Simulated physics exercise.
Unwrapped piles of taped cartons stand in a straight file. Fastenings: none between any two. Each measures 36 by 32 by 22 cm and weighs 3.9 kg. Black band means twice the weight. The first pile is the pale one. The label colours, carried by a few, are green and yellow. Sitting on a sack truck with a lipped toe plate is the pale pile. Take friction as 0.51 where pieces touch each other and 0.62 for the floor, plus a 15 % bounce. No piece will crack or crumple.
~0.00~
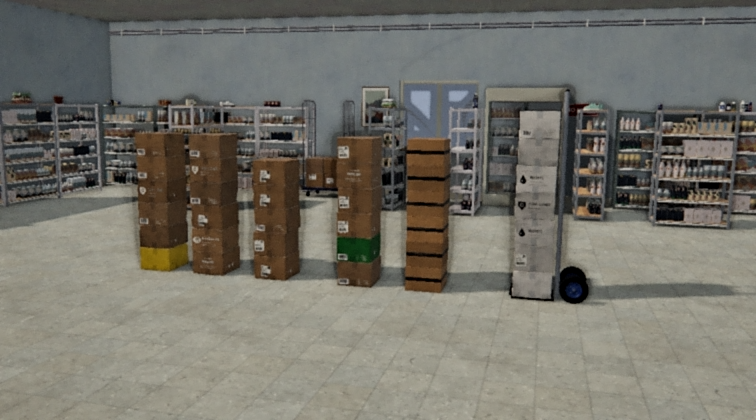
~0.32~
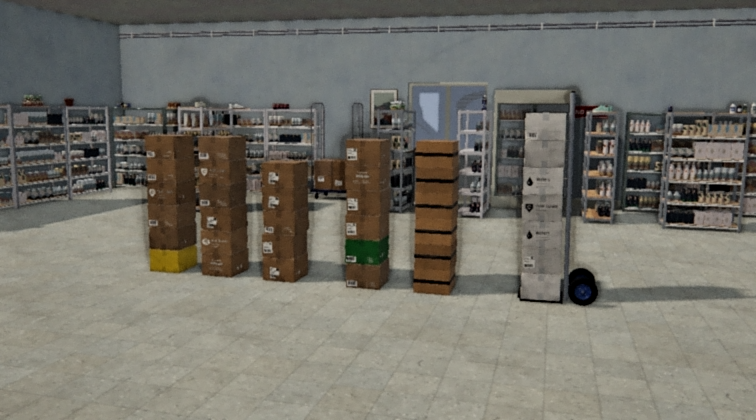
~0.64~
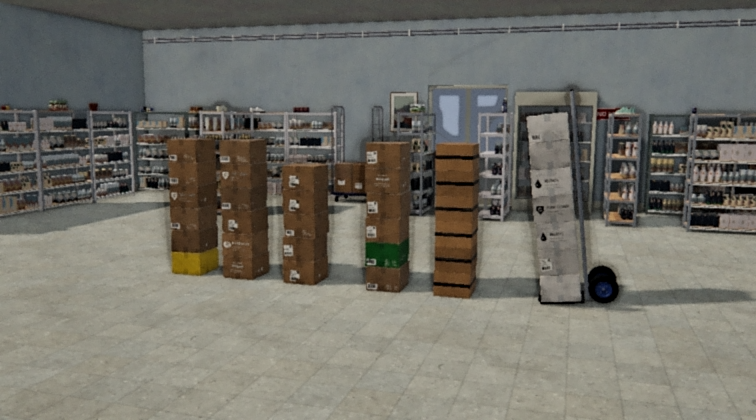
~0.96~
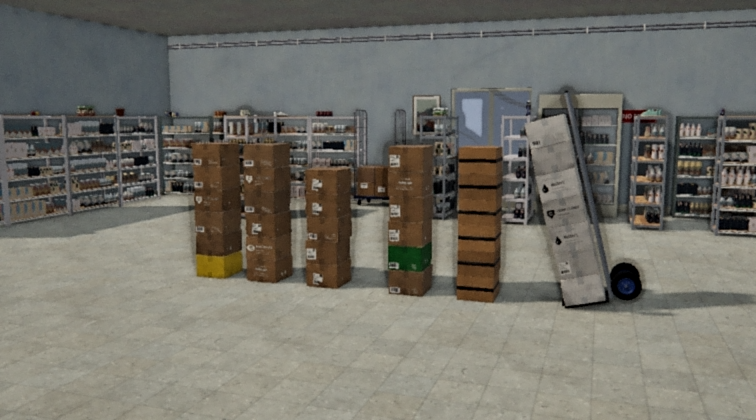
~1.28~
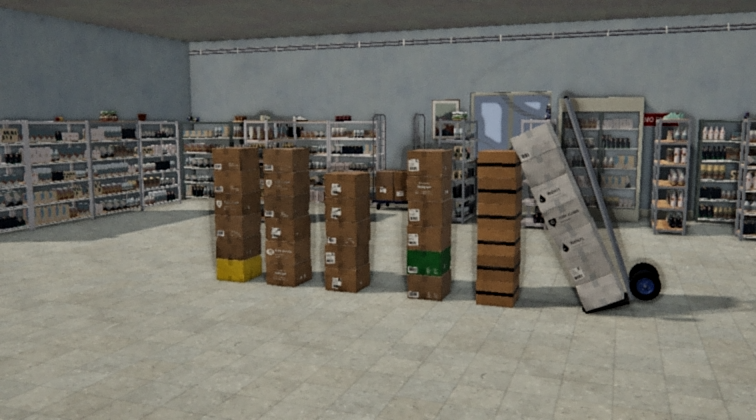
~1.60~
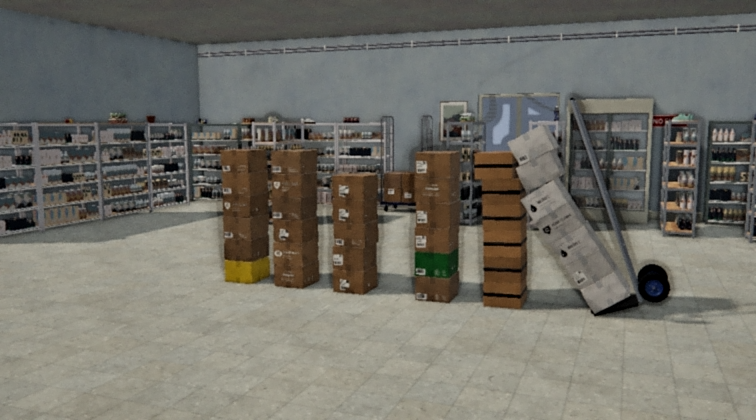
The pale stack of boxes on a hand truck tilted left toward a row of brown cardboard stacks, slowly at first, then leaned against the nearest one as its upper boxes shifted out of line.
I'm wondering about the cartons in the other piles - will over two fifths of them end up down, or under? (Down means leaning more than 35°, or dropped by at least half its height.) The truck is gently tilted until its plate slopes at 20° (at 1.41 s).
It's heading for below two out of five.
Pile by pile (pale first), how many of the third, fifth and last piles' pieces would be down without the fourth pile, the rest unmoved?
In that case third 0, fifth 0, last 0.
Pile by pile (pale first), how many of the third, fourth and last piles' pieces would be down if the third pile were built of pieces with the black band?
In that case the third pile has 0 down, the fourth 0, the last 0.
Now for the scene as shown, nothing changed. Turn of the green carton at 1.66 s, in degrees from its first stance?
At that moment, roughly 0 degrees.
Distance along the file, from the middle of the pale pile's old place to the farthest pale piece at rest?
70 cm.
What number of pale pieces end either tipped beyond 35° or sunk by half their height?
The answer is 0 of the pale ones.
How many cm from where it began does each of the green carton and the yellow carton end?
Net shift, middle to middle: Green 0 cm, yellow 0 cm.
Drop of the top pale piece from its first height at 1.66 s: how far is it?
10 cm lower.
Around 1.66 s, 0 of the pale pile down; none of the 29 other cartons down, 4 disturbed.
Finally (2.5 s), 0 of the pale pile down; none of the 29 other cartons down, 4 disturbed; yellow carton unmoved; green carton unmoved. That is 0 per cent. Seen by the last camera, middles, yellow carton near (248, 269), green carton near (437, 261).
